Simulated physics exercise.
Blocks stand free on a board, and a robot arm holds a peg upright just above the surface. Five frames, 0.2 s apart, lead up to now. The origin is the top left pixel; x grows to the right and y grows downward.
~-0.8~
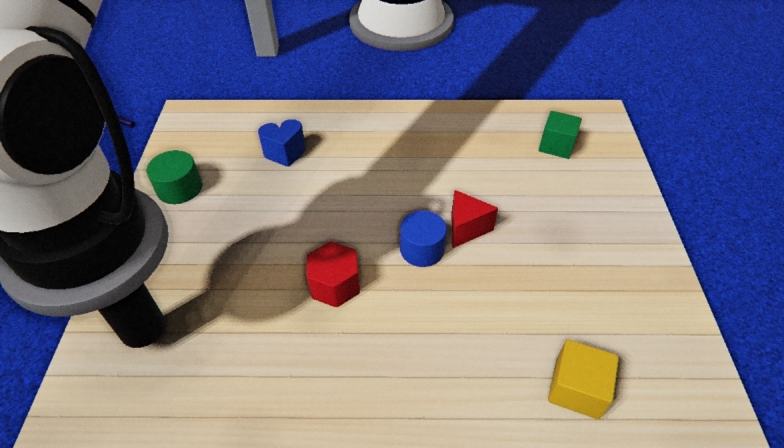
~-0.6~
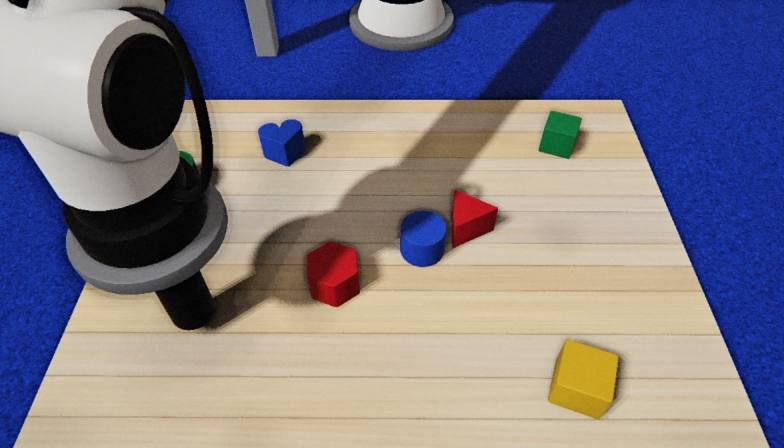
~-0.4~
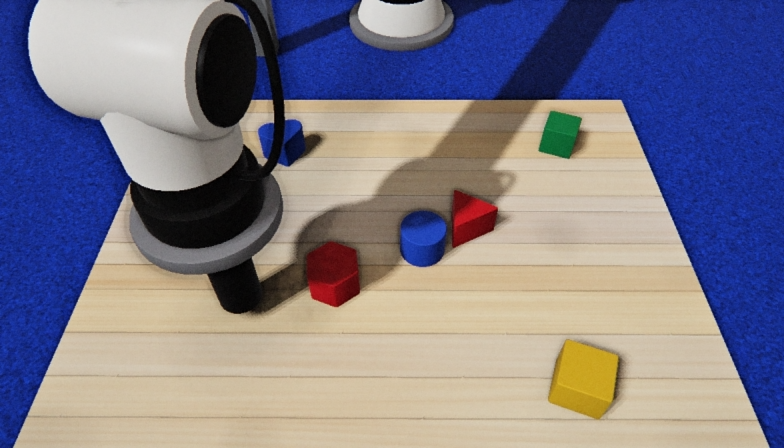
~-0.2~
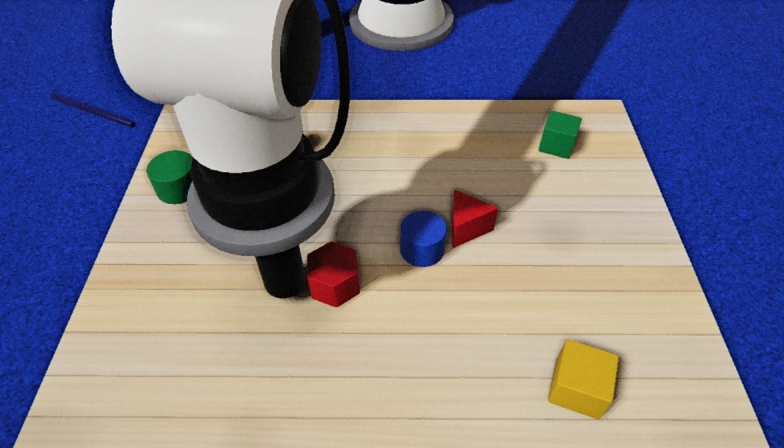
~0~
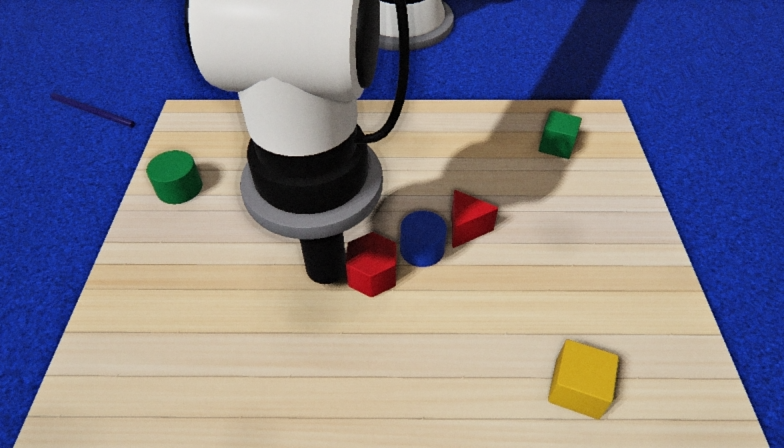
On a pale wooden board over blue carpet, colored blocks sit scattered while a white and black robot arm holds a dark peg at the left. The arm glides steadily rightward and slightly up the board, then the peg meets the red six-sided block and pushes it a short way toward the blue cylinder.
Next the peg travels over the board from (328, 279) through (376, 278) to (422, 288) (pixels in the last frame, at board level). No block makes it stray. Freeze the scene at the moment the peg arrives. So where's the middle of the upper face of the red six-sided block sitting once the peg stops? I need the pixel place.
Somewhere near (467, 253).
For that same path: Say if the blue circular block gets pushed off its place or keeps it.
That block is shifted.
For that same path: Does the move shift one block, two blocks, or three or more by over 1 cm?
Answer: Three or more.
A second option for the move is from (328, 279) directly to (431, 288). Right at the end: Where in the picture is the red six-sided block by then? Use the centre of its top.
About (473, 248).
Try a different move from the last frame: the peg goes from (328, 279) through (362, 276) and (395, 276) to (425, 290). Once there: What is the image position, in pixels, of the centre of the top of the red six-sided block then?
I'd place it at (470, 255), taking the centre of its top.
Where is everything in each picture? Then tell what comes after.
Peg tip (143, 329); block tops, red six-sided block (332, 263); blue circular block (424, 227); red triangle (470, 207), in the first picture.
Peg (194, 312); blocks unchanged, in the second picture.
Peg (241, 296); blocks unchanged, in the third picture.
Peg (285, 282); blocks unchanged, in the fourth picture.
Peg (327, 268); red six-sided block (371, 253); blue circular block (424, 227); red triangle (470, 207), in the fifth picture.
What follows on the original path. Halfway along, peg (376, 267); red six-sided block (421, 252); blue circular block (442, 219); red triangle (476, 205), turned 15° anticlockwise.
At the end, peg (423, 277); red six-sided block (467, 253), turned 30° anticlockwise; blue circular block (450, 215); red triangle (482, 201), turned 20° anticlockwise.
